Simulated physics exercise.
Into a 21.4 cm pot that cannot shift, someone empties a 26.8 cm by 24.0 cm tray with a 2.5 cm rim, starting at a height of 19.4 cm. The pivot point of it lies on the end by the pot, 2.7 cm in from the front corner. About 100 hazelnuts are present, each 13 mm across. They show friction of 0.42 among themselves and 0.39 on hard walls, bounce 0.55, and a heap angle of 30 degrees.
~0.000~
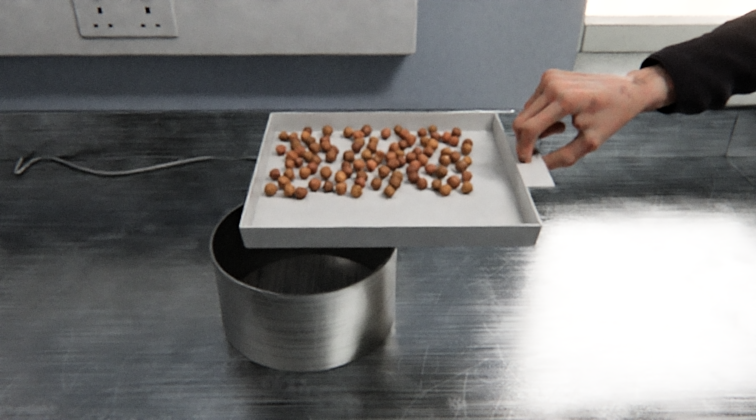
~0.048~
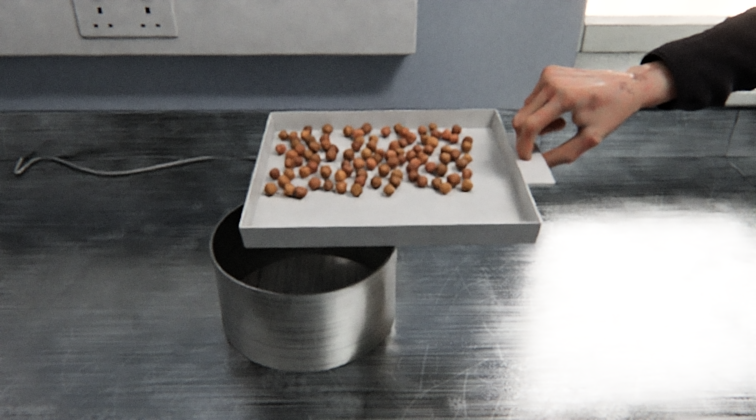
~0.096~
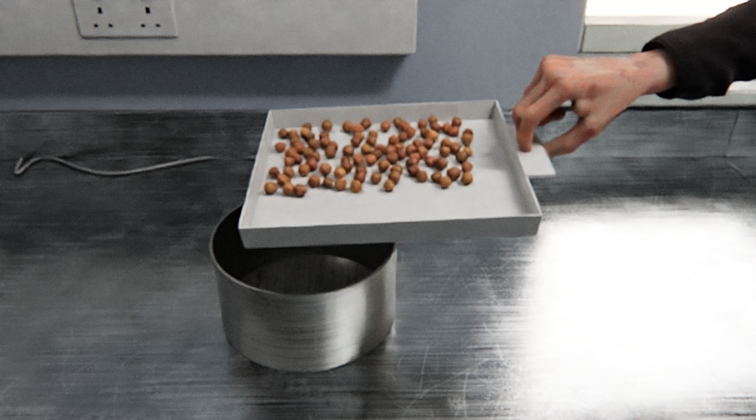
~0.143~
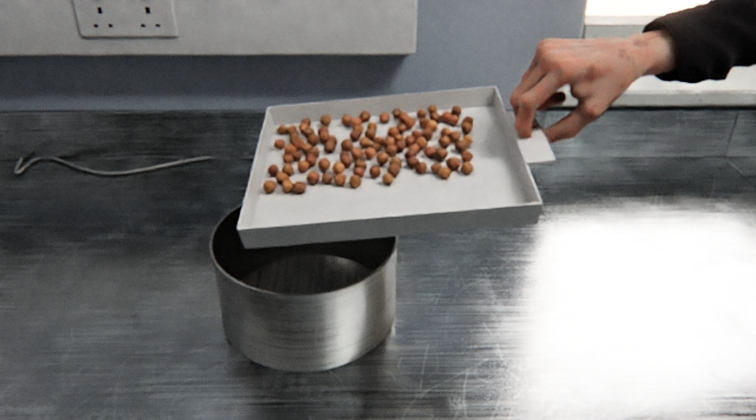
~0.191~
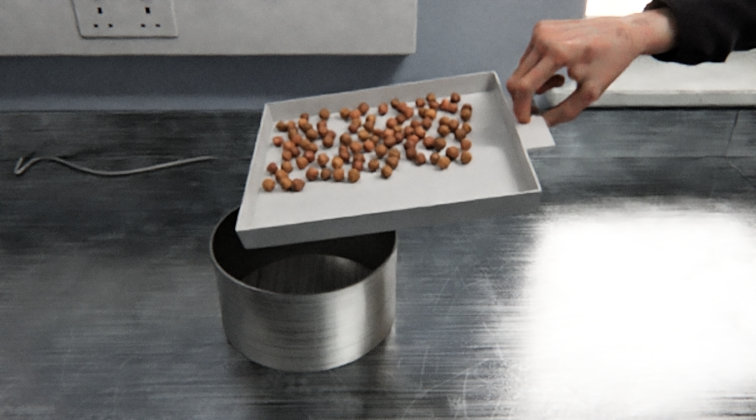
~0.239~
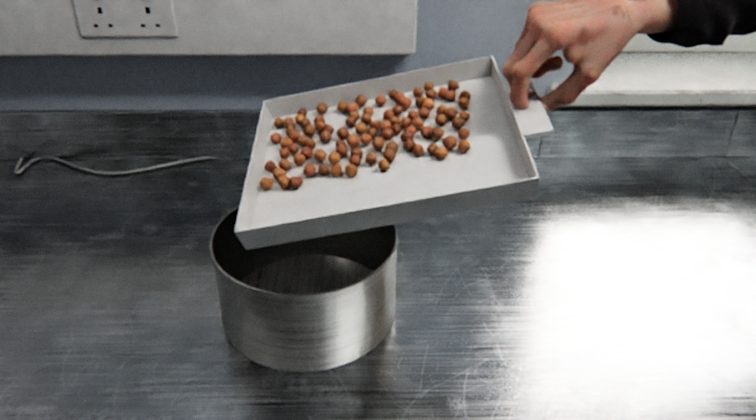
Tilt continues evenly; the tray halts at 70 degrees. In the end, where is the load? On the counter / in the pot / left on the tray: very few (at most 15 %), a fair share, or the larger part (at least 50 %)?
Counter: Very few; pot: Very few; left on the tray: The larger part.
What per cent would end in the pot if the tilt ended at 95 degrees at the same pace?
Estimate: Roughly 0 percent.
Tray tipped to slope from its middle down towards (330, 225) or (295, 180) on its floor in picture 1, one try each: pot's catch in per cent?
The share comes to about 0 in a hundred, then about 0 in a hundred.
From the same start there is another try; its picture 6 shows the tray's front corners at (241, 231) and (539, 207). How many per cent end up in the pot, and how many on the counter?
You'd end with pot at 0 and counter at 5.
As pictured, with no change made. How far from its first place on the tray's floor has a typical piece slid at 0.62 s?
Roughly 9 cm.
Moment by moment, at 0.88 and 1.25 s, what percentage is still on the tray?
Estimates: 100; 95.
Then, at 0.62 s, tilt 40 degrees; the tray holds 100 %, the pot 0 %.
After 0.88 s, tilt 59 degrees; the tray holds 100 %, the pot 0 %.
After 1.25 s, tilt 70 degrees; the tray holds 95 %, the pot 0 %.
At rest (2.0 s), counter 5 %, pot 0 %, tray 95 %.
